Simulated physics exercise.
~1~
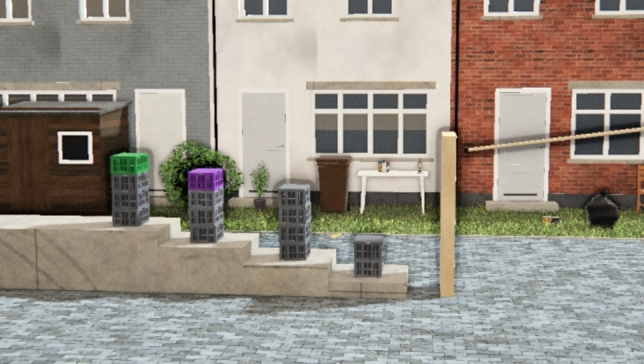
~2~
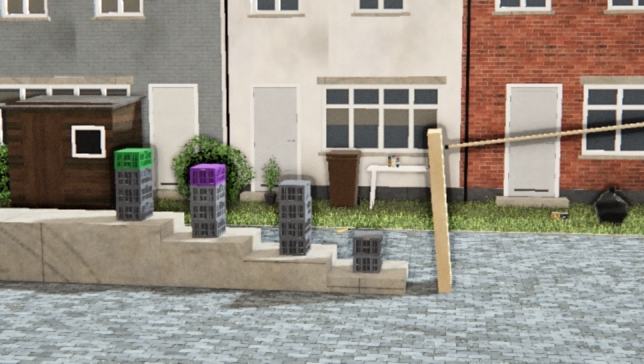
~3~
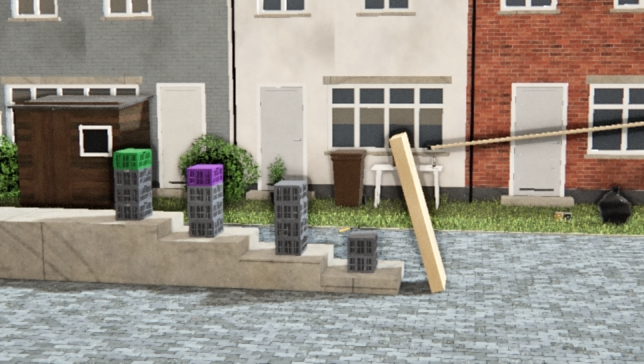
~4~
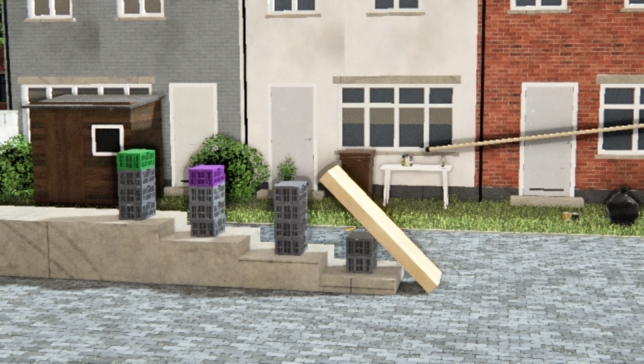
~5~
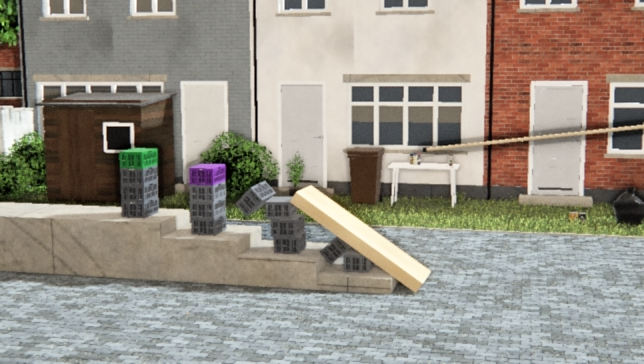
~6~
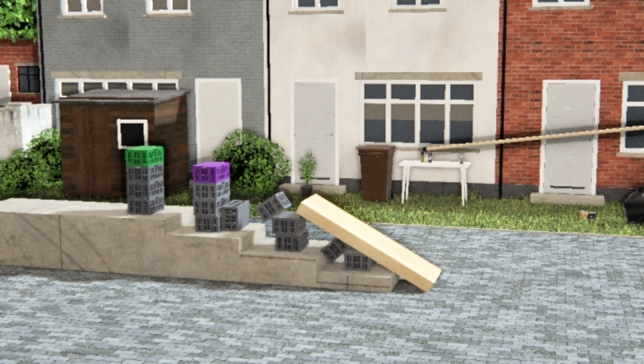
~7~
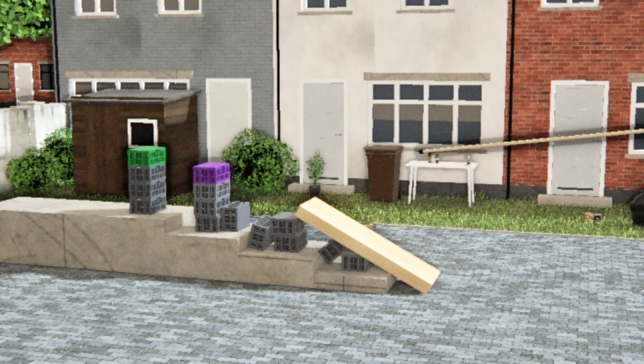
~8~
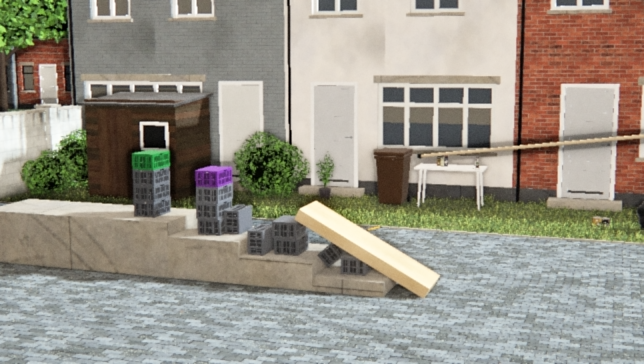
In a back yard, a pole tipped a tall wooden board leftward onto stacks of crates standing on steps, knocking a few grey ones over, and it came to rest slanted against them while the green-topped and purple-topped stacks stayed standing.
